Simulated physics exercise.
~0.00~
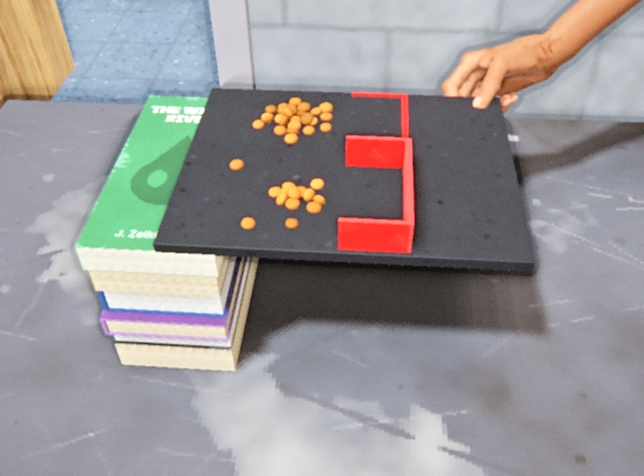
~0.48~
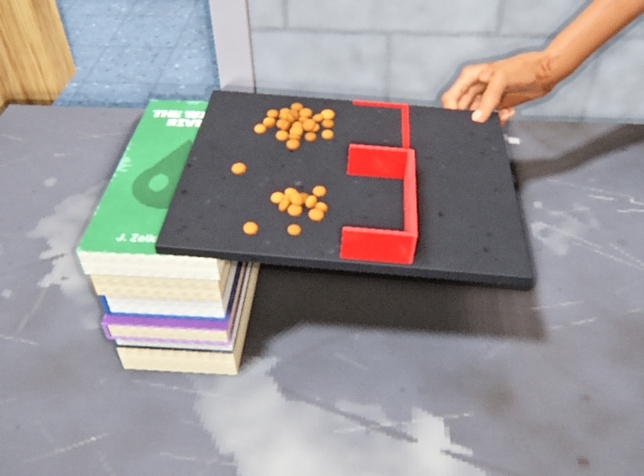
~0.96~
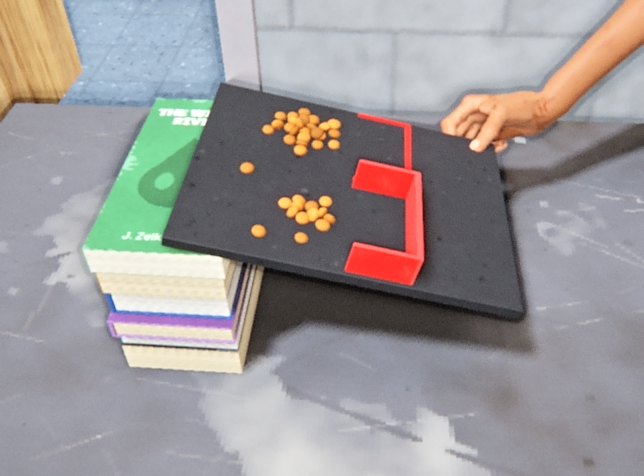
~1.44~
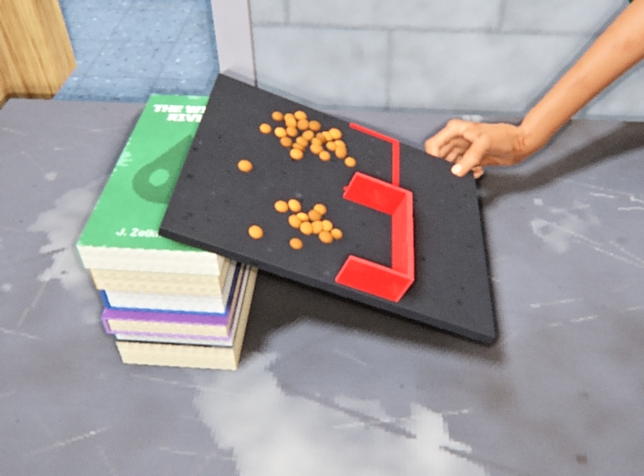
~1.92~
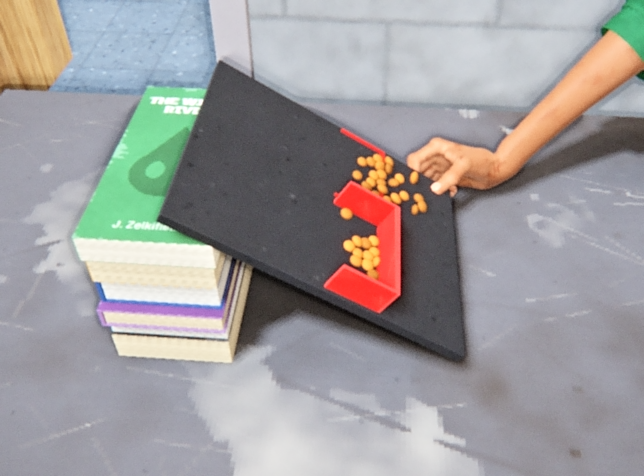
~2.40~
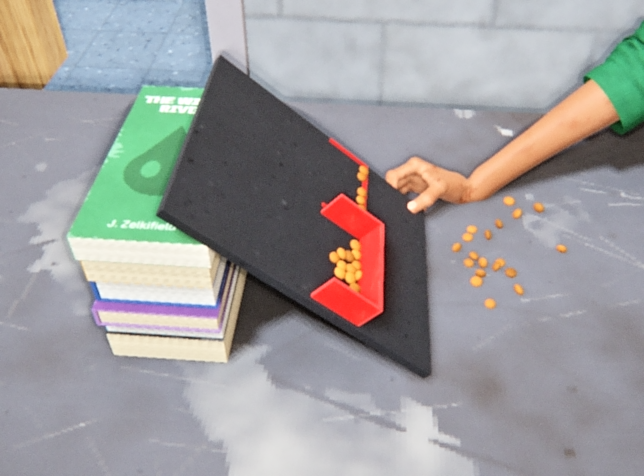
In the video, a hand lowers the right side of a black board propped on a stack of books, and two groups of small orange pieces slide down it; the nearer group gathers behind a red barrier, while most of the farther group spills onto the table.
